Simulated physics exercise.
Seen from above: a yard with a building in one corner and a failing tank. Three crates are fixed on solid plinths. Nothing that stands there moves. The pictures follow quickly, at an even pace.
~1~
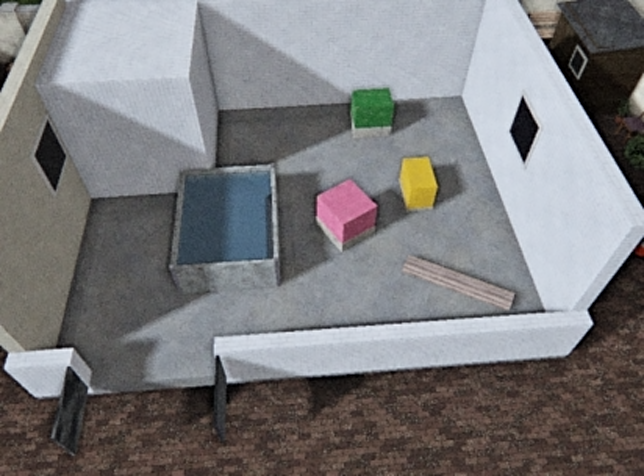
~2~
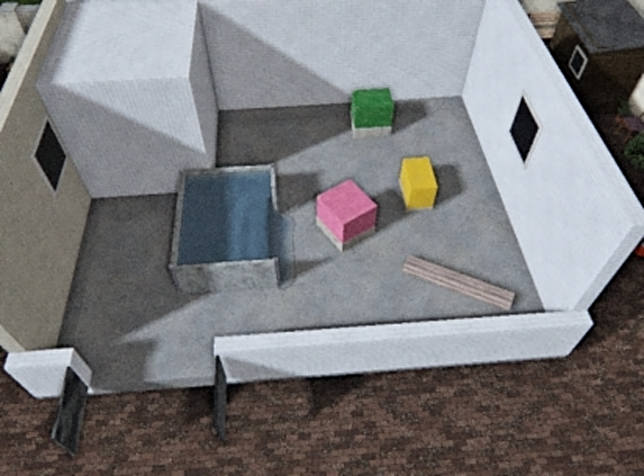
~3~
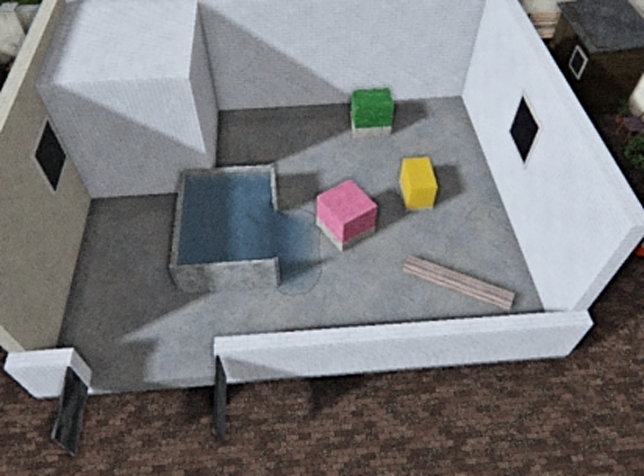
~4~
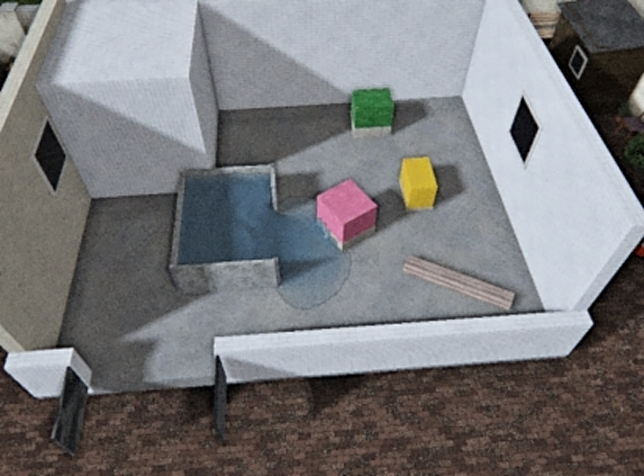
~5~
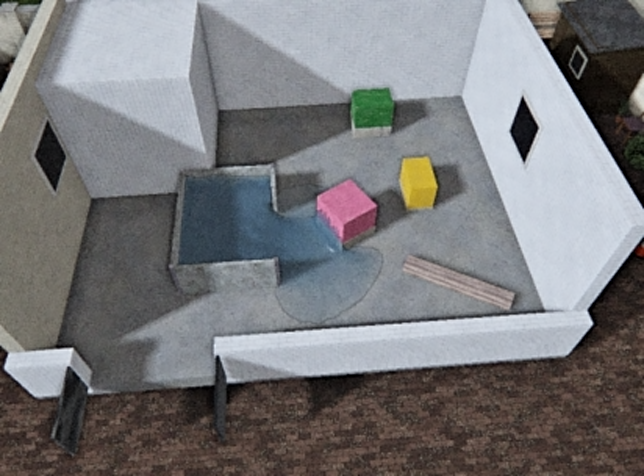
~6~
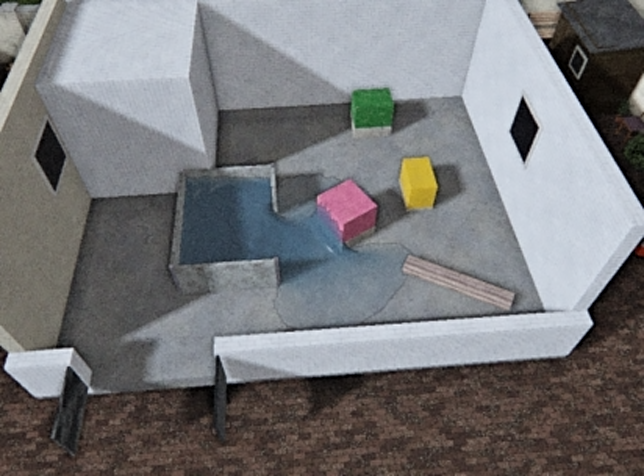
To begin with, a walled yard seen from above holds a full tank of still water near pink, yellow and green blocks. Then the tank's right side opens and water pours out toward the pink block, spreading around its near side into a widening pool that reaches the striped plank.
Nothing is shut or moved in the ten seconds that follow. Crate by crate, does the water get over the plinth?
One by one: The pink crate gets wet; the yellow crate gets wet; the green crate stays dry.
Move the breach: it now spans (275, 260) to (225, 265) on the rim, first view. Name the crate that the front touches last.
It is the crate marked green.
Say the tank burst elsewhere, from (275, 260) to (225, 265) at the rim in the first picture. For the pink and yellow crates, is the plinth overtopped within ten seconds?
My reading: Pink crate is spared, yellow crate takes water.
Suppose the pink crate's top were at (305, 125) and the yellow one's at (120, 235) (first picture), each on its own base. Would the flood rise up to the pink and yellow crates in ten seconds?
My reading: Pink crate keeps dry, yellow crate remains dry.
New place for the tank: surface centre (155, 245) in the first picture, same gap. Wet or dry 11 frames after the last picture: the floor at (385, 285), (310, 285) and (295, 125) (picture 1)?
In that order: Under water, covered, clear.
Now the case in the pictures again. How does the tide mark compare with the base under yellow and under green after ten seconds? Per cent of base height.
About 160 and 50 per cent.
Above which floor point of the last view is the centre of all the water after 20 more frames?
Roughly at (352, 248).
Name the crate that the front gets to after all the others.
It is the green-painted one.
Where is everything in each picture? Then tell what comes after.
In the first picture, still water in the water tank at (227, 216).
In the second picture, water pours out at (275, 243) and has run to (285, 217).
In the third picture, water pours out at (275, 244) and has run to (303, 213).
In the fourth picture, water pours out at (275, 244) and has run to a hidden place.
In the fifth picture, water pours out at (275, 244) and has run to (378, 257).
In the sixth picture, water pours out at (275, 244) and has run to (409, 260).
A moment on, water covers 25 % of the floor; the pink crate water round its plinth, the yellow crate water round its plinth, the green crate not reached.
Next, water covers 45 % of the floor; the pink crate water round its plinth, the yellow crate water round its plinth, the green crate water round its plinth.
Then, water covers 65 % of the floor; the pink crate water round its plinth, the yellow crate water round its plinth, the green crate water round its plinth.
Later, water covers 80 % of the floor; the pink crate water round its plinth, the yellow crate water round its plinth, the green crate water round its plinth.
In the end, water covers 95 % of the floor; the pink crate was topped, the yellow crate was topped, the green crate stayed above the water.
